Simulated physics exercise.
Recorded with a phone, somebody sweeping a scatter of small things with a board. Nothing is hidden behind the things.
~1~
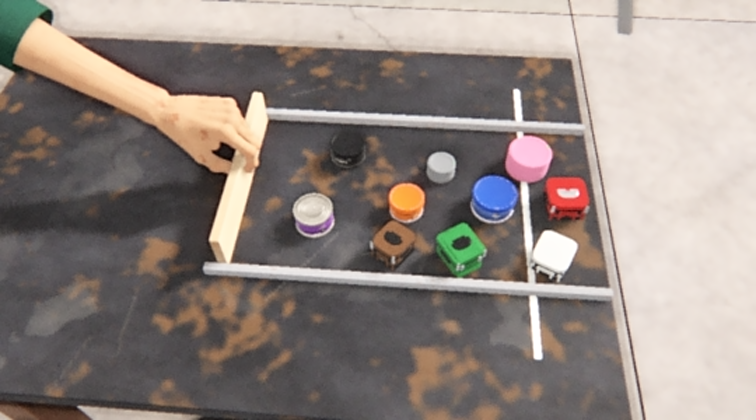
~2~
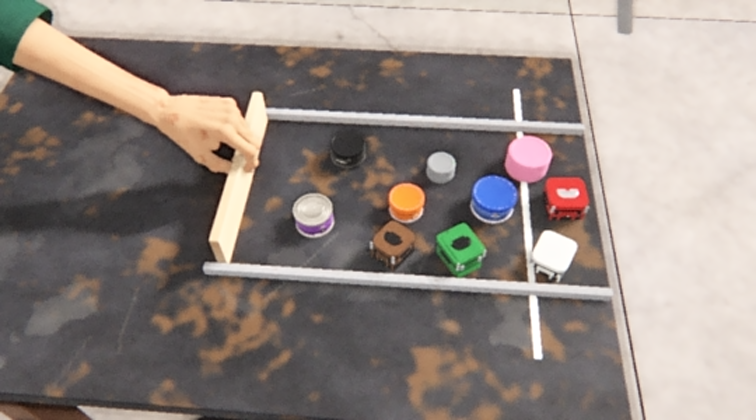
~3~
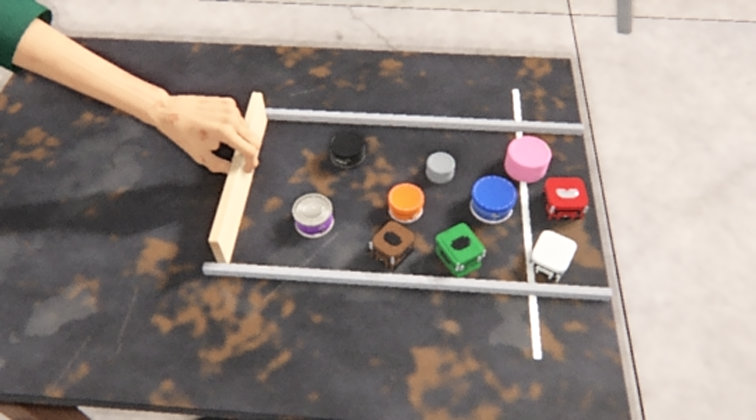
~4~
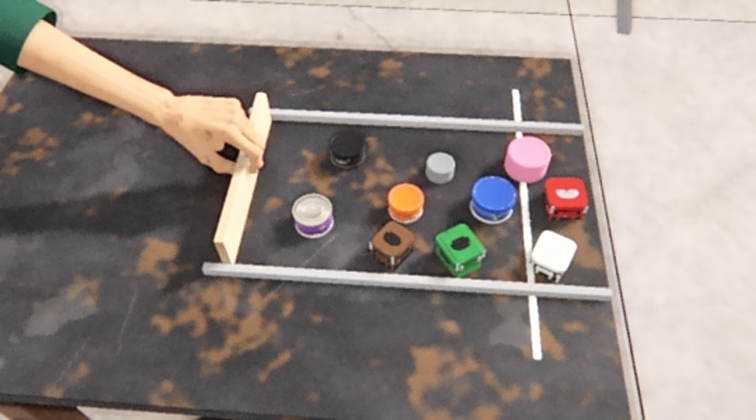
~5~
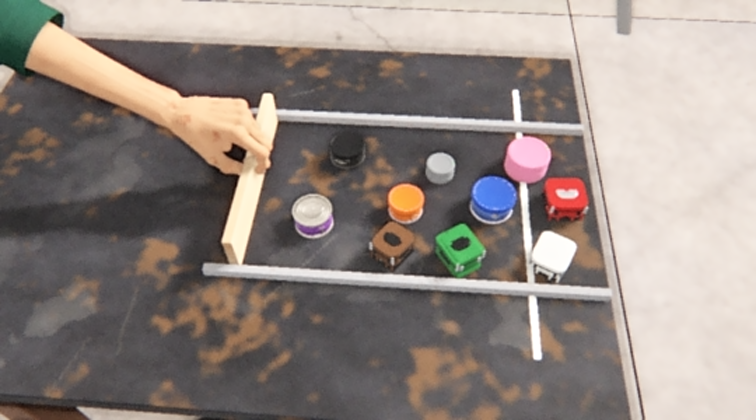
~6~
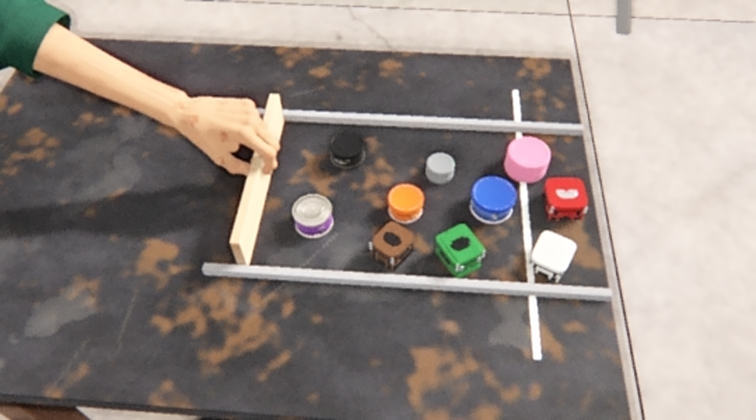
A hand holding a wooden board upright, then sliding it slightly right between two rails toward scattered small colourful containers.
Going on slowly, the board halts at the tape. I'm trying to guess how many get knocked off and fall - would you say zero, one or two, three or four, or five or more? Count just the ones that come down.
Band: One faller or a pair.
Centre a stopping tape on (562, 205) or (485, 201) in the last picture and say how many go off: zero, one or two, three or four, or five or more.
Lab note - count per position: More than four; none.
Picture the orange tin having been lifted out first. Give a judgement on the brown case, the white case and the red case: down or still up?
The brown case remains - the white case ends up below - the red case remains.
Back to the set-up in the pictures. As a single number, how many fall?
My count gives 2.
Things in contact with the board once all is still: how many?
The answer is 5.
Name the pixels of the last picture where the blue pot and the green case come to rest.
First (583, 215), then (586, 266).
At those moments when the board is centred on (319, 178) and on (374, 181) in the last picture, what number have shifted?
One spot: 1. Other spot: 4.
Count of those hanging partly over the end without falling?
It's 2.
Early on, none off yet; red case at rest near (564, 200); white case at rest near (552, 256); pink lid at rest near (527, 160).
A while later, none off yet; red case moving near (571, 200); white case travelled a little near (566, 256); pink lid moving near (532, 161).
Finally, the number that fall off is one or two; lost, white case and red case.
